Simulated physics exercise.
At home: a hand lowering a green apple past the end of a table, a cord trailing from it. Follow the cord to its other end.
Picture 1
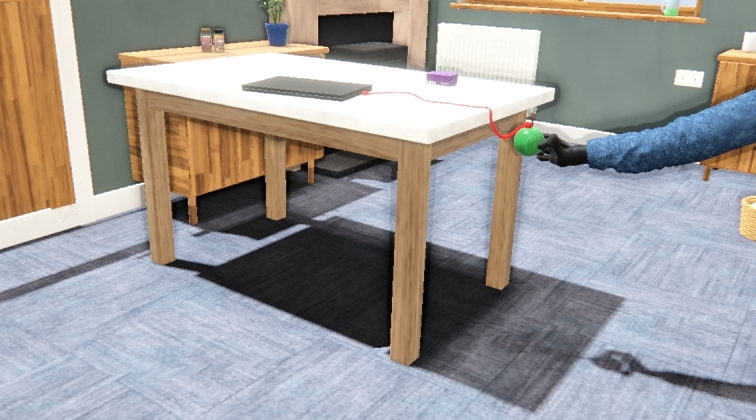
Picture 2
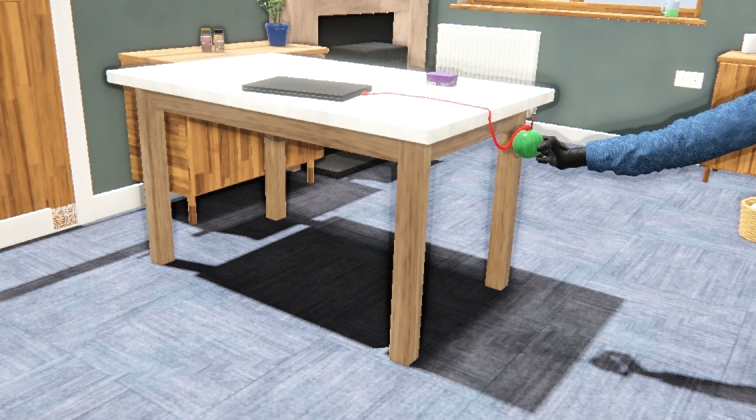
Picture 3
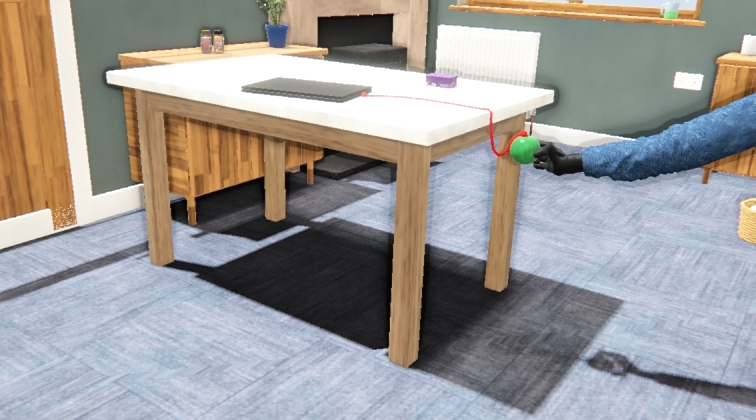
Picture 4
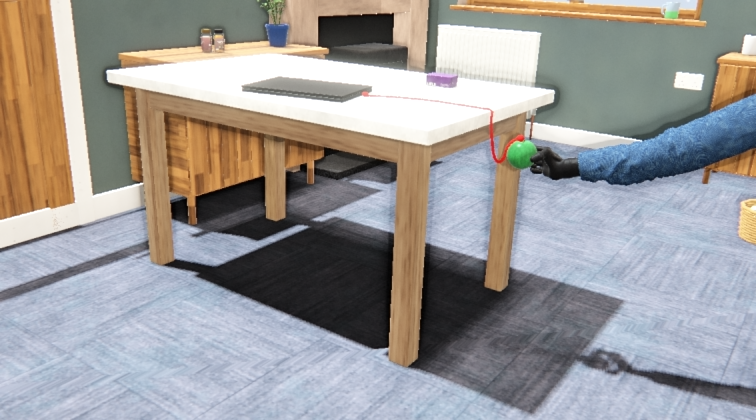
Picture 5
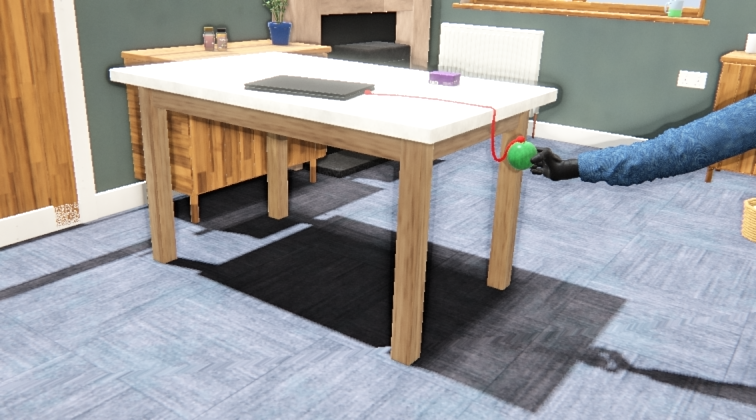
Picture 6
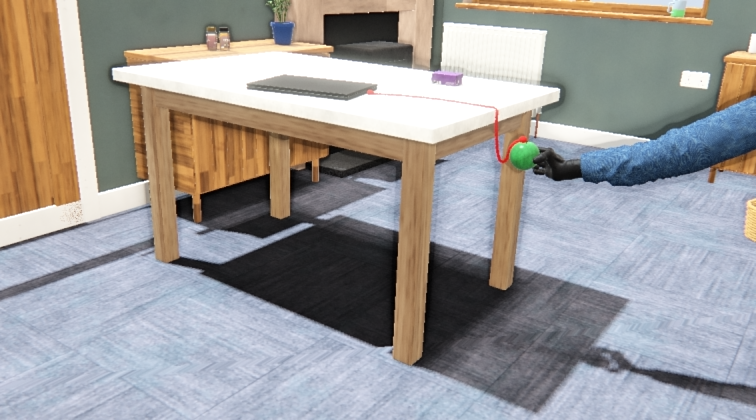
A gloved hand lowers a green apple slightly beside the table, its red cord trailing to a black laptop.
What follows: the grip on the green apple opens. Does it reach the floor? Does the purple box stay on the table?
In the end the green apple ends up dangling, the purple box keeps its place.
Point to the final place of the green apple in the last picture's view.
Close to (440, 216).
Then, 0.92 s later than the last view, apple above the floor near (483, 229); laptop as before; box as before.
Then, 1.88 s later than the last view, apple above the floor near (461, 232); laptop as before; box as before.
Finally, apple above the floor near (440, 216); laptop as before; box as before. The green apple swings from the edge and the purple box stays on top.
